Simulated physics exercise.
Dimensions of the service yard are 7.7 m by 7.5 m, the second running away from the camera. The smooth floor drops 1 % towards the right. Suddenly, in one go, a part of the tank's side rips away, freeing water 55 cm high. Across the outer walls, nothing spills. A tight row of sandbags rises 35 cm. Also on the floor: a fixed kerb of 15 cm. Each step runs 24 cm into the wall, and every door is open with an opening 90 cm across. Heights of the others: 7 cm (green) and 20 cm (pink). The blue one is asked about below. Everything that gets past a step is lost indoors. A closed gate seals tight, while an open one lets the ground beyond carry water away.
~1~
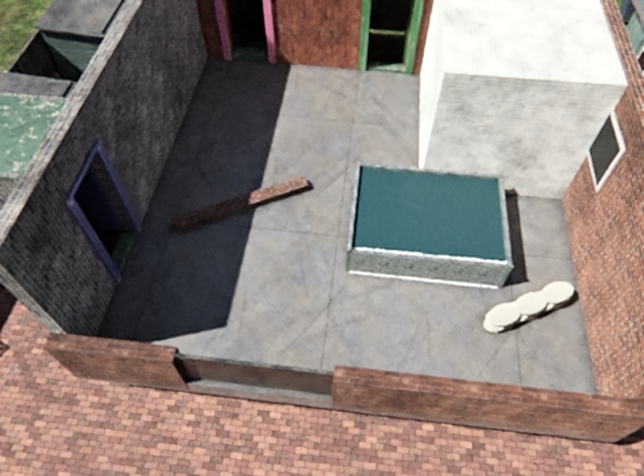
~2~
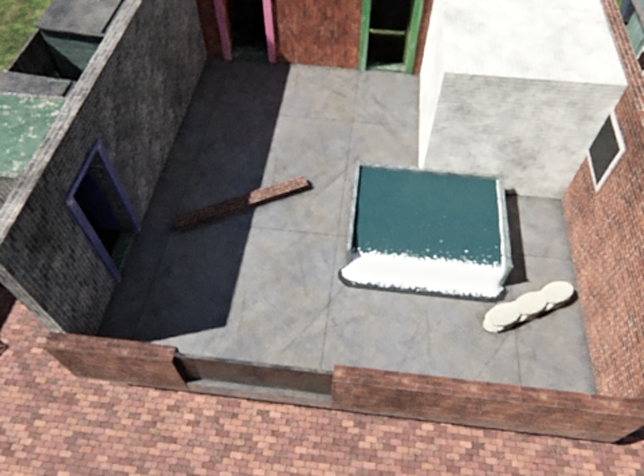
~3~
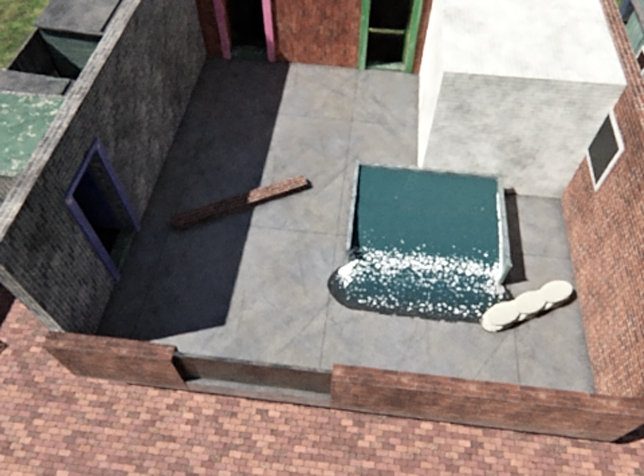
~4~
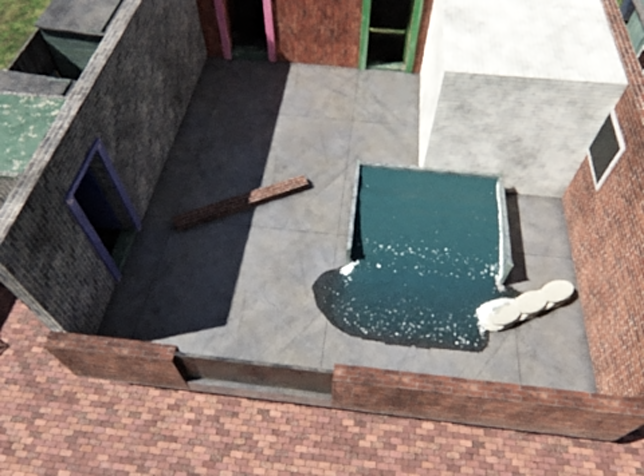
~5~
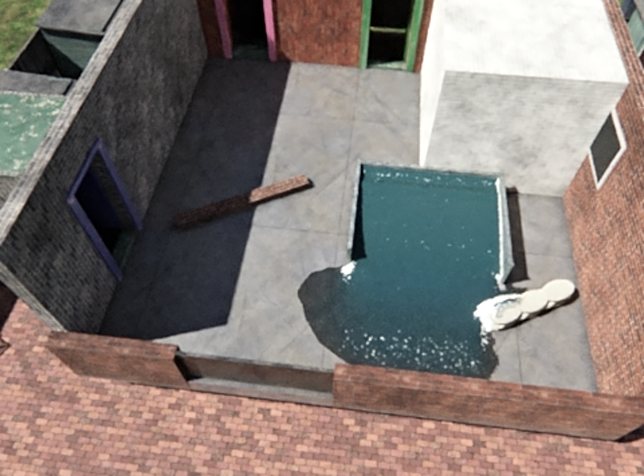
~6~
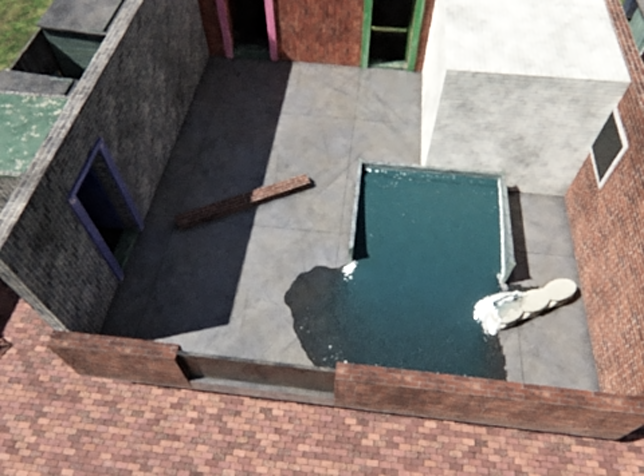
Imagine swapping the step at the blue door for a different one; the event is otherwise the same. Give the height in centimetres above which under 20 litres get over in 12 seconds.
10 cm.
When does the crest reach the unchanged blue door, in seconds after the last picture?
I'd say near 3.5 seconds.
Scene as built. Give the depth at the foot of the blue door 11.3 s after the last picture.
A ruler would read roughly 5.0 cm.
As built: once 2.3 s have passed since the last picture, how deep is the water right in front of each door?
Reading in centimetres: Blue = 0, green = 0, pink = 0.
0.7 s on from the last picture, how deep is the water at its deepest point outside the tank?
Max depth: About 46 cm.
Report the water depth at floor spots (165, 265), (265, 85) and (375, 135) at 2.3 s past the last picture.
Roughly 2, 0 and 0 cm, in turn.
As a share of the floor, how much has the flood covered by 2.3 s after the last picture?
Near 40 per cent of the open floor.
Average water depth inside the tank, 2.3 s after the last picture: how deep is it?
Mean depth: Approx. 12 cm.
Then, 0.7 s after the last picture water covers 20 % of the floor, deepest (46 cm) near (408, 391); it has not reached the blue door.
Then, 2.3 s after the last picture water covers 40 % of the floor, deepest (33 cm) near (596, 414); it has not reached the blue door.
Then, 11.3 s after the last picture water covers 85 % of the floor, deepest (13 cm) near (433, 371); 5 cm at the blue door, 13 litres in over its 11 cm step.
At the blue door as built, the water peaked near 15 cm, 3.3 s after the last picture.
With a step of 8.5 cm, 33 litres would have come in within the 12 s; with 11 cm, 13 litres. So under 20 litres takes about 10 cm.
